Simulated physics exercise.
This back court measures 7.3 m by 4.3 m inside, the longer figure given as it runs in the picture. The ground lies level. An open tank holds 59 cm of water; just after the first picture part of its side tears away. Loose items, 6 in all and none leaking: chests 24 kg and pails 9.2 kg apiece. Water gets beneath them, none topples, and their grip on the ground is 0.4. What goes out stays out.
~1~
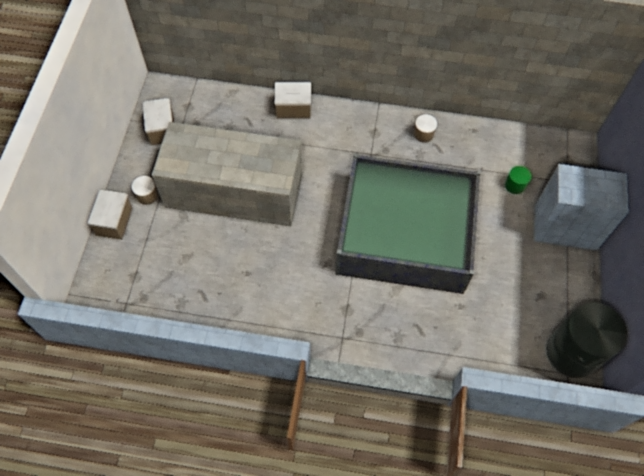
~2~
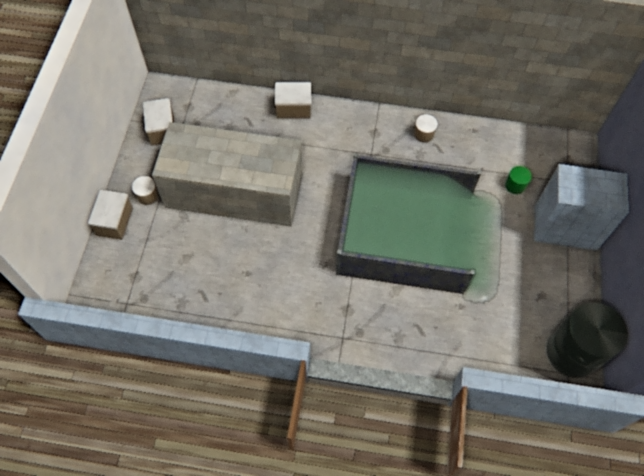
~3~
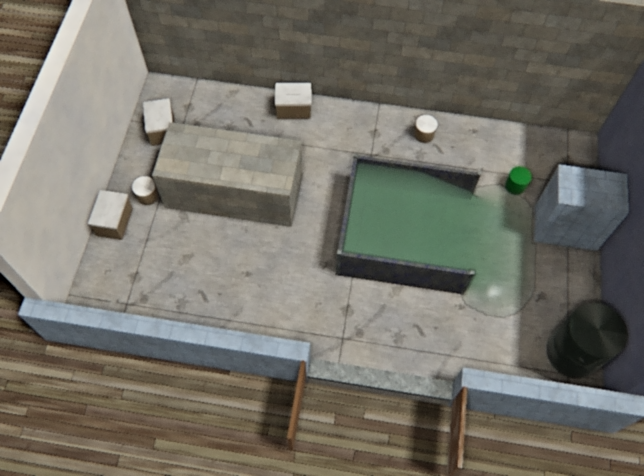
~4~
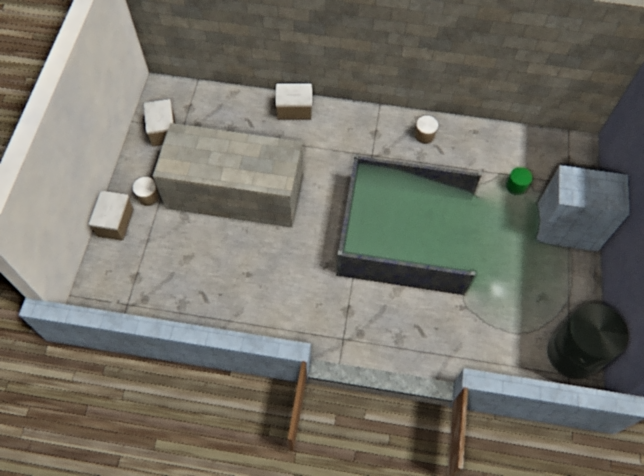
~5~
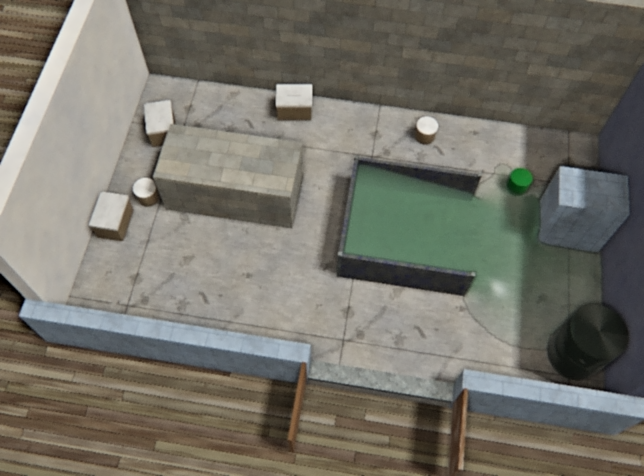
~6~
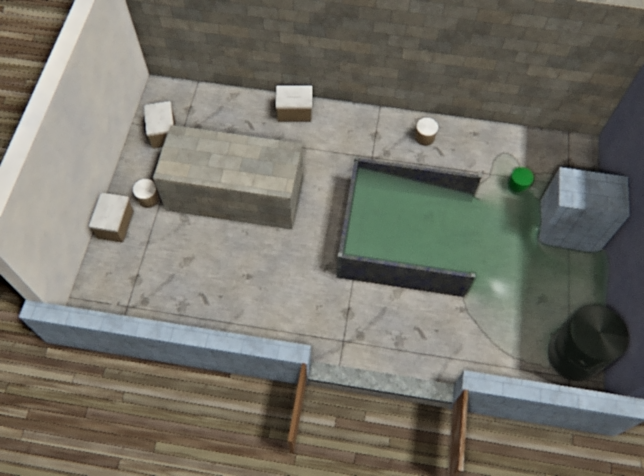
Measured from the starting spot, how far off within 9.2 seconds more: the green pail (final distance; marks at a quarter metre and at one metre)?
The green pail gets carried off.
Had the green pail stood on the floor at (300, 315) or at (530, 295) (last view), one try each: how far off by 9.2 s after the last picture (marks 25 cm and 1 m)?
In turn: It stays put; it travels far.
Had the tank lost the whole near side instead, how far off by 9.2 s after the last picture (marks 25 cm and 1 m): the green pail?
Then the green pail holds its place.
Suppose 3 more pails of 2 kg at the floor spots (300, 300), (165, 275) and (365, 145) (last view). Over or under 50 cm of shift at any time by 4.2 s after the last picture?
In turn: Over, under, under.
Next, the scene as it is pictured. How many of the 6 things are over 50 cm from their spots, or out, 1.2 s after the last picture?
1 of them.
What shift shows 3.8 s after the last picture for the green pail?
About 140 cm.
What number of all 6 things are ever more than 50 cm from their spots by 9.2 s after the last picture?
1 of them.
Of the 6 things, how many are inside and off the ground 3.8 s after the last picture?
I count 0.
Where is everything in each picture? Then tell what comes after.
The first frame shows the green pail at (520, 175) rests on the ground; water covers 2.5 m2; 0 of 6 have shifted.
The second frame shows the green pail at (521, 175), on the bottom; water covers 3.3 m2; 0 of 6 have shifted.
The third frame shows the green pail at (521, 175), on the bottom; water covers 4.3 m2; 0 of 6 have shifted.
The fourth frame shows the green pail at (521, 176), on the bottom; 5.2 m2 under water; 0 of 6 have shifted.
The fifth frame shows the green pail at (522, 177) rests on the ground; water covers 6.2 m2; 0 of 6 have shifted.
The sixth frame shows the green pail at (523, 176) rests on the ground, 4 cm from its start; water covers 6.8 m2; 0 of 6 have shifted.
Then, 1.2 s after the last picture the green pail is near (528, 122), 1.0 m from its start, aground; 0 of 6 are out; 0 afloat.
Then, 3.8 s after the last picture the green pail is near (430, 140), 1.5 m from its start, aground; 0 of 6 are out; 0 afloat.
Then, 6.2 s after the last picture the green pail is near (427, 144), 1.5 m from its start, aground; 0 of 6 are out; 0 afloat.
Then, 9.2 s after the last picture the green pail is near (427, 144), 1.5 m from its start, aground; 0 of 6 are out; 0 afloat.
